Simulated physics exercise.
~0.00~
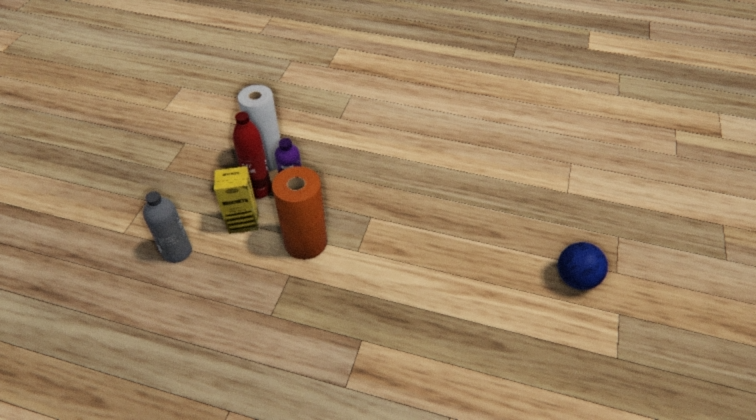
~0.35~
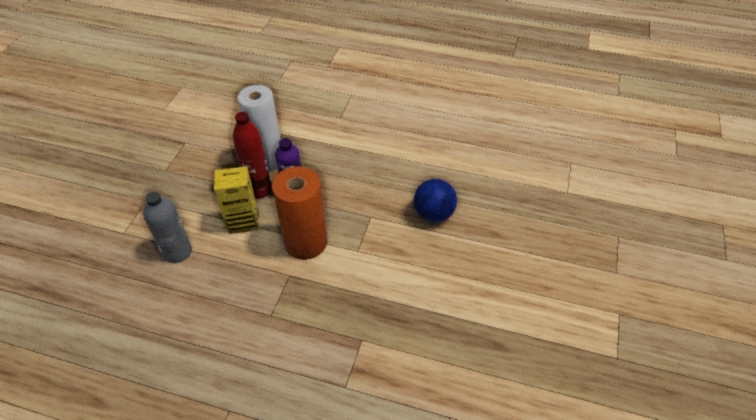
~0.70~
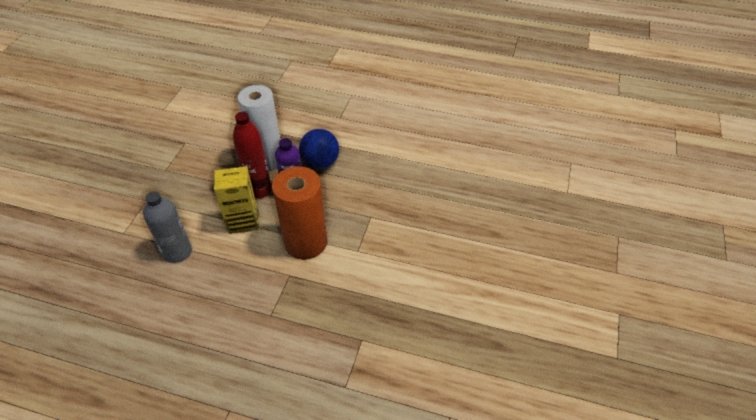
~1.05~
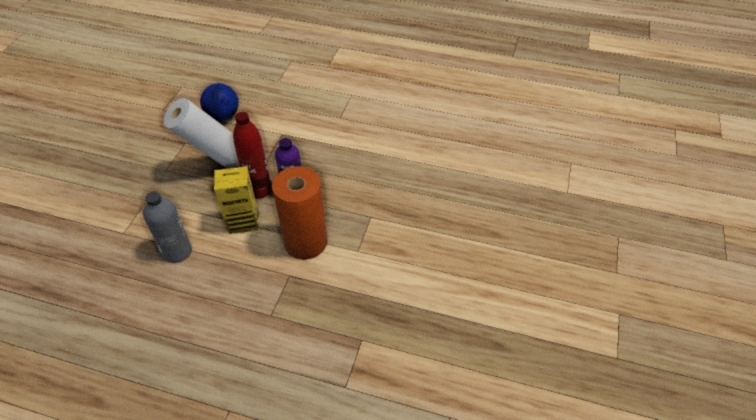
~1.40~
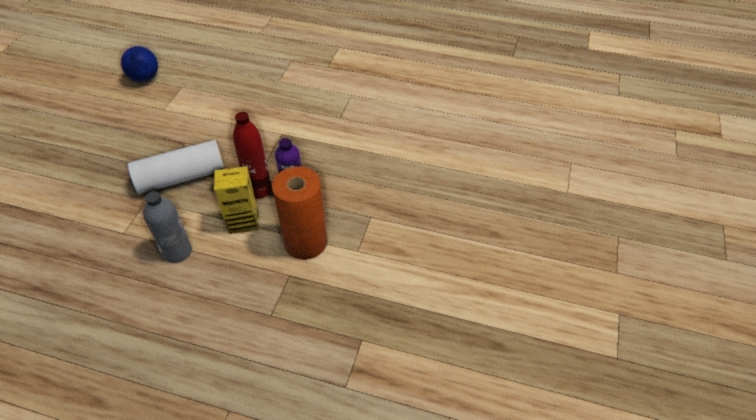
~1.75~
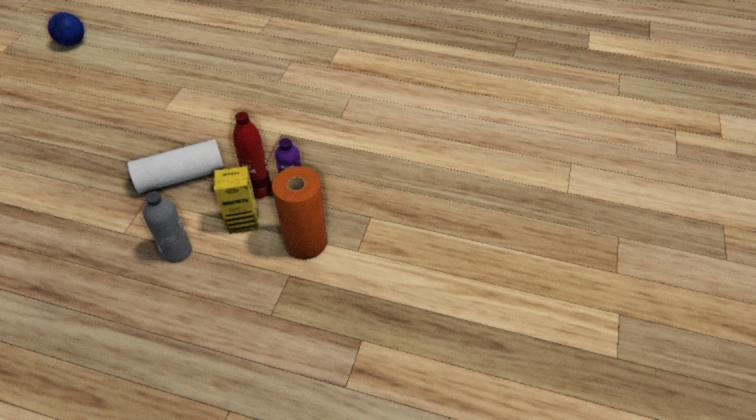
Blue ball rolling left across a wooden floor, toppling a white roll behind standing bottles, then rolling on toward the upper left.
